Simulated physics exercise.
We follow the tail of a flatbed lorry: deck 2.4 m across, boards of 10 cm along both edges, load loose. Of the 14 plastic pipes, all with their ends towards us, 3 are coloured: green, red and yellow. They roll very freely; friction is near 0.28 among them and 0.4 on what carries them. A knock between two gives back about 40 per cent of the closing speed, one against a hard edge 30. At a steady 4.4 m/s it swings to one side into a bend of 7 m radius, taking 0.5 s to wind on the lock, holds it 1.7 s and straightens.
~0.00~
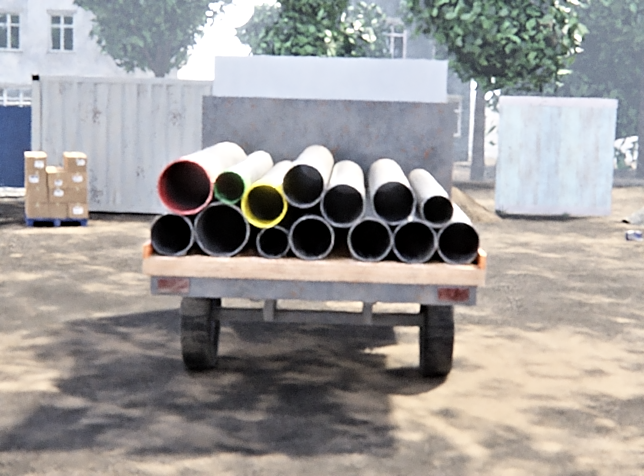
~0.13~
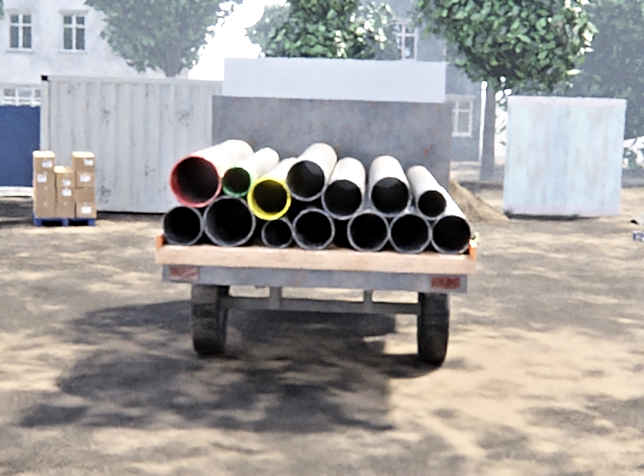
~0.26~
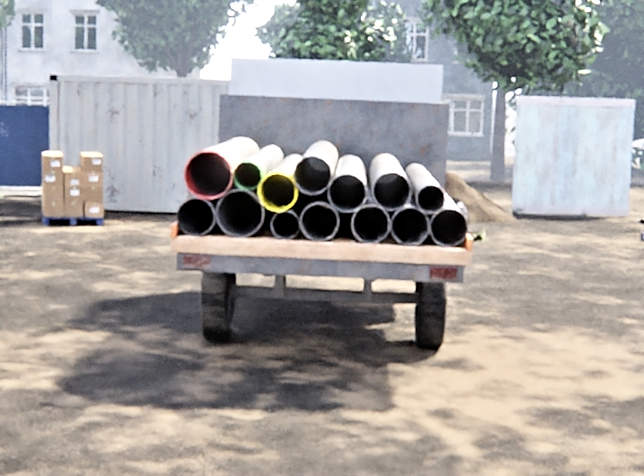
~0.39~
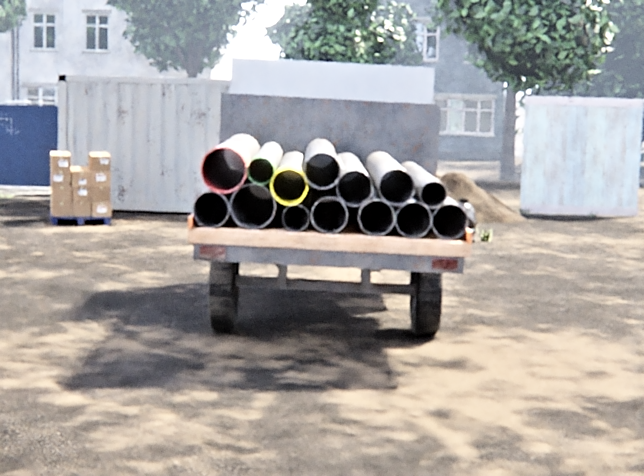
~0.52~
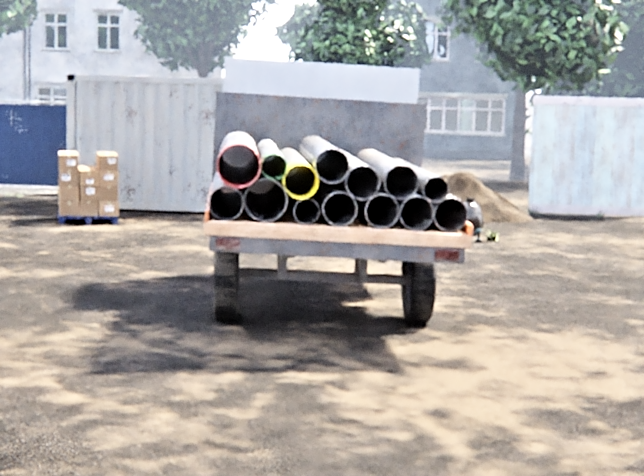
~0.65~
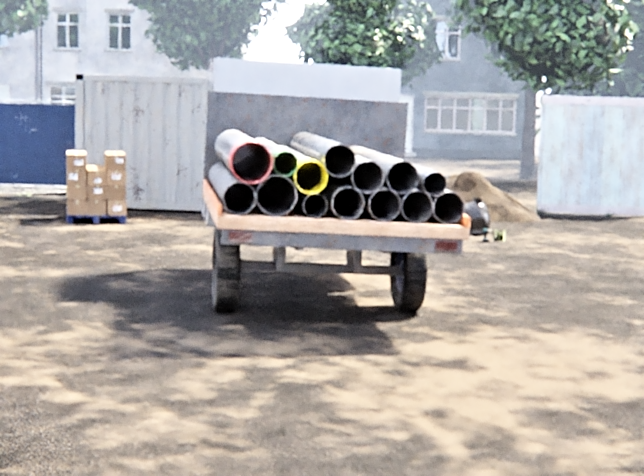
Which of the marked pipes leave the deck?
The green pipe is still aboard, the red stays aboard, the yellow stays aboard.
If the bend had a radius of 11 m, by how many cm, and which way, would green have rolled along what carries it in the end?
Some 0 cm leftwards.
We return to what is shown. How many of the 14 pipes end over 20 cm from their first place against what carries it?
The count is 0.
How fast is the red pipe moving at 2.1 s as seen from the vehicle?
Near 0.0 m/s.
Then, 2.1 s in, green is up on others, 80 cm from the left edge; red is up on others, 45 cm from the left edge; yellow is up on others, 110 cm from the left edge; 0 of 14 are off.
In the end (4.1 s), green is up on others, 60 cm from the left edge; red is up on others, 25 cm from the left edge; yellow is up on others, 85 cm from the left edge; 0 of 14 are off.
